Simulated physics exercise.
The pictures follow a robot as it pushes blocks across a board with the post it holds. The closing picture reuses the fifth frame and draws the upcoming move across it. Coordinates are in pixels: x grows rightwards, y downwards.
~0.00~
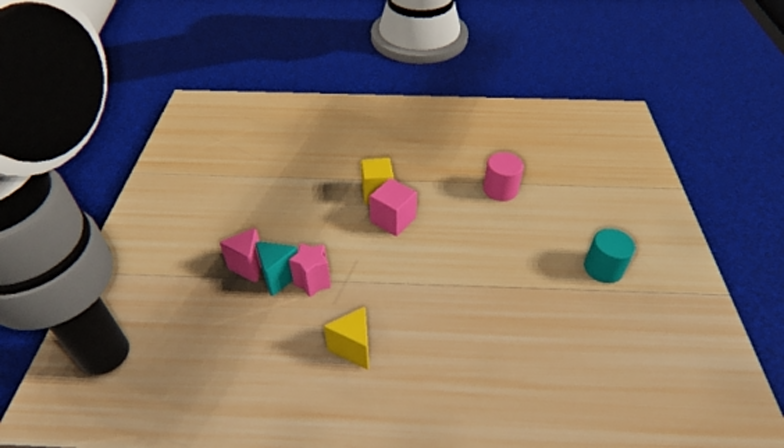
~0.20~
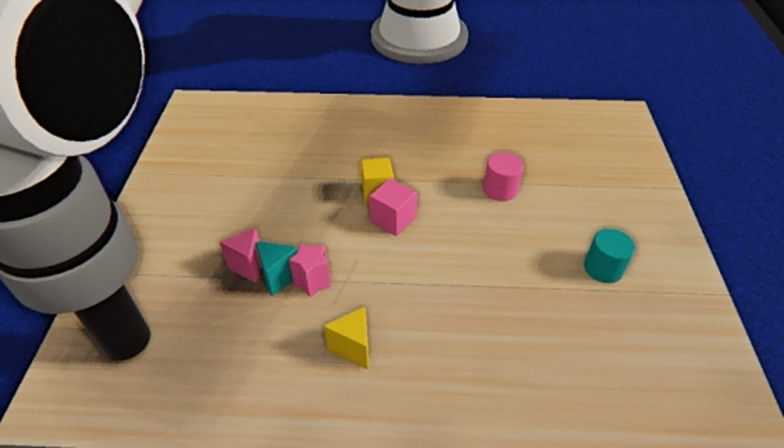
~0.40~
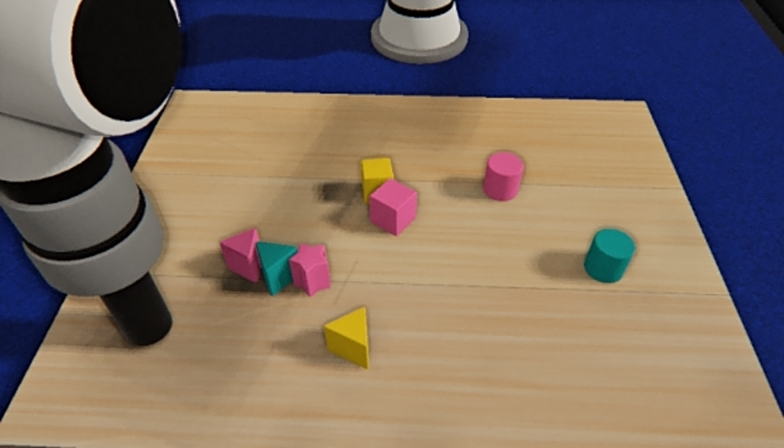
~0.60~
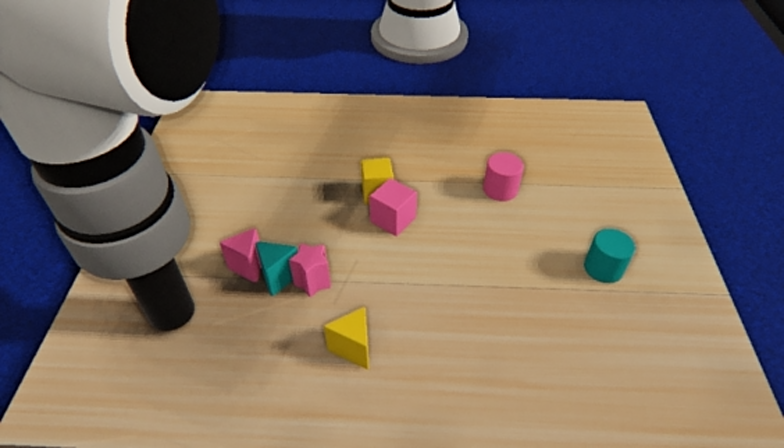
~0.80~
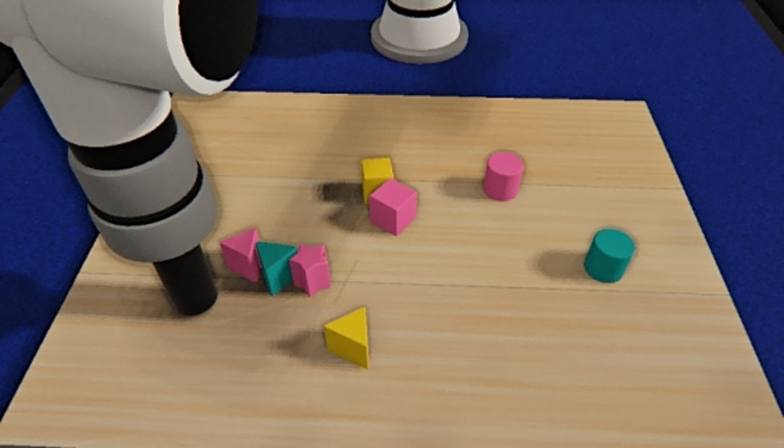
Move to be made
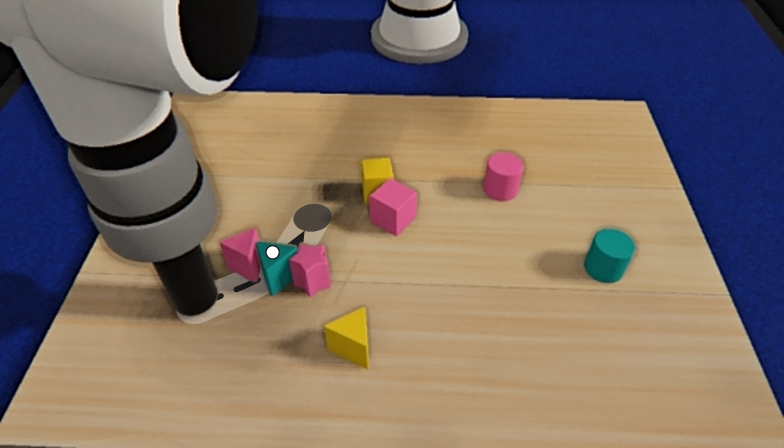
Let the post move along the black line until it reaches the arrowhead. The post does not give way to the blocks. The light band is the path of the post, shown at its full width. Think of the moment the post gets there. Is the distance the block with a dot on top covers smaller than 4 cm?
No, that is not what happens.
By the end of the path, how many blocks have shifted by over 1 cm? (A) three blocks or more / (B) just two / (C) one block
Correct choice: B.
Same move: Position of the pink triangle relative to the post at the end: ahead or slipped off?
The pink triangle is left behind or beside.
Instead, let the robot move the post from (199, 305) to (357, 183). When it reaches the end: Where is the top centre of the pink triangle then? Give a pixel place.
It is going to be at (373, 141).
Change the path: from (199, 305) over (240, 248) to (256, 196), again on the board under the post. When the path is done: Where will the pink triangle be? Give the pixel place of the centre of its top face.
Its top centre lands on (267, 223).
The line goes from (199, 305) by way of (252, 283) and (291, 253) to (313, 217); the dot is on the turquoise triangle.
On the path given first. One third of the way, post (250, 275); pink triangle (252, 231), turned 15° anticlockwise; turquoise triangle (281, 246), turned 15° clockwise; pink star block (313, 256), turned 15° clockwise.
Two thirds of the way, post (290, 245); pink triangle (265, 210), turned 80° anticlockwise; turquoise triangle (321, 226), turned 25° clockwise; pink star block (316, 255), turned 30° clockwise.
At the end, post (312, 210); pink triangle (264, 206), turned 100° anticlockwise; turquoise triangle (325, 224), turned 40° clockwise; pink star block (316, 255), turned 30° clockwise; yellow square piece unmoved.
